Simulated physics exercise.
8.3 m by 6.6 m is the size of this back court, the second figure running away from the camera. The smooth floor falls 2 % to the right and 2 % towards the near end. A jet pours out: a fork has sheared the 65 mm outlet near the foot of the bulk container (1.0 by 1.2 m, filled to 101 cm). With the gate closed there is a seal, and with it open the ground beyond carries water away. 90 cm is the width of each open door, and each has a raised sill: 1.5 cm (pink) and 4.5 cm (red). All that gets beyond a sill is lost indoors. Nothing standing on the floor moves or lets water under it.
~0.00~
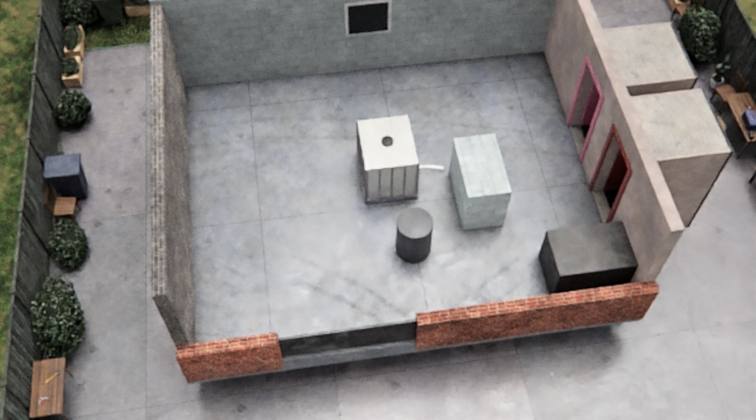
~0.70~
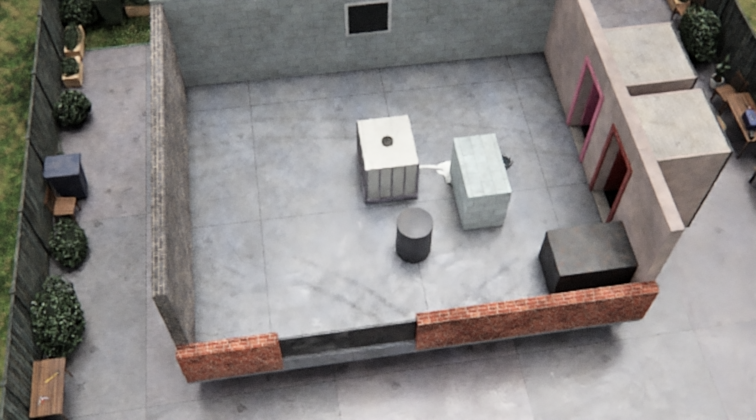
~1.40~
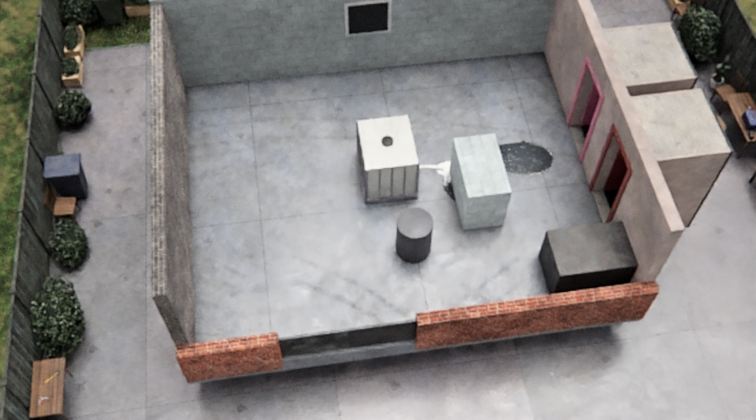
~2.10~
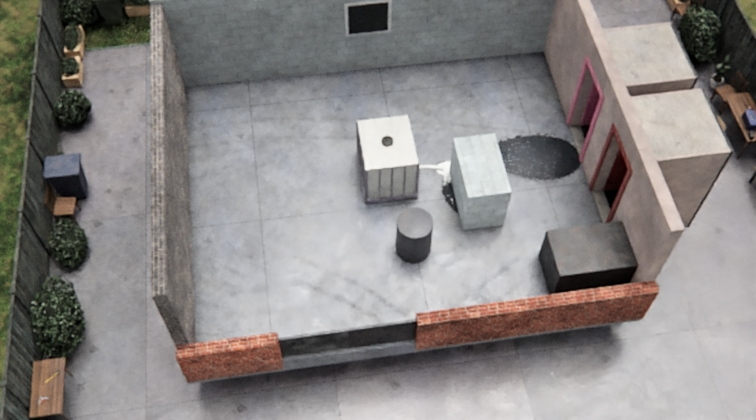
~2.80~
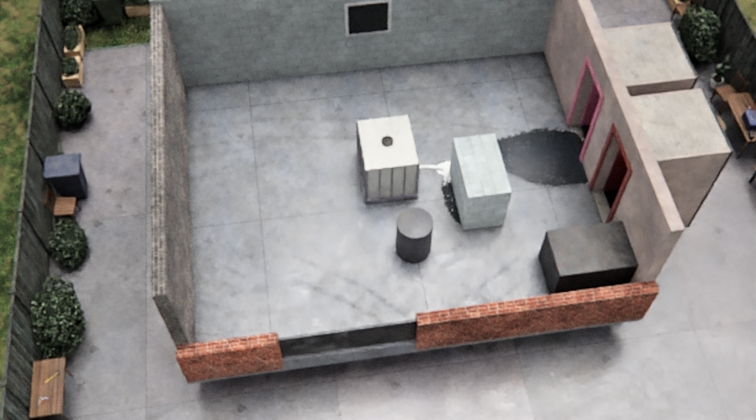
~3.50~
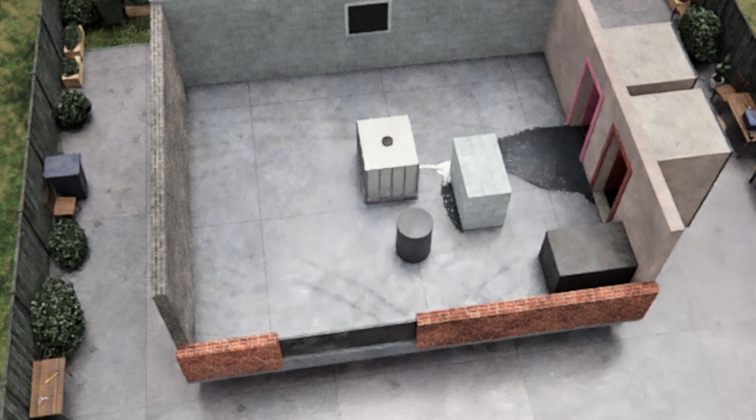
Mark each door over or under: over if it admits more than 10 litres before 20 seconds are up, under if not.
Pink door: Over, red door: Under.
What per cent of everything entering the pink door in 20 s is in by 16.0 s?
Some 75 per cent by then.
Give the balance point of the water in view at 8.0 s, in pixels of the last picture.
I'd say somewhere about (550, 179).
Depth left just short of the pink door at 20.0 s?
3.0 cm.
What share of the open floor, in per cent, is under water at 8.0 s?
I'd say some 10 in a hundred.
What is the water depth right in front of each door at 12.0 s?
In centimetres, pink: 3.0; red: 2.5.
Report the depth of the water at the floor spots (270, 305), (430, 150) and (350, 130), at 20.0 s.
Depths in turn: Around 0.0 cm, 0.0 cm, 0.0 cm.
After 5.0 s water covers 10 % of the floor and is deepest (4 cm) near (579, 154); pink door 3.1 cm at the sill, 5 L in, red door 1.4 cm at the sill, 0 L in.
After 8.0 s water covers 10 % of the floor and is deepest (5 cm) near (608, 240); pink door 3.2 cm at the sill, 15 L in, red door 1.7 cm at the sill, 0 L in.
After 12.0 s water covers 10 % of the floor and is deepest (6 cm) near (608, 240); pink door 3.2 cm at the sill, 29 L in, red door 2.3 cm at the sill, 0 L in.
After 16.0 s water covers 15 % of the floor and is deepest (6 cm) near (608, 240); pink door 3.2 cm at the sill, 44 L in, red door 2.8 cm at the sill, 0 L in.
After 20.0 s water covers 15 % of the floor and is deepest (7 cm) near (608, 240); pink door 3.1 cm at the sill, 57 L in, red door 3.6 cm at the sill, 0 L in.
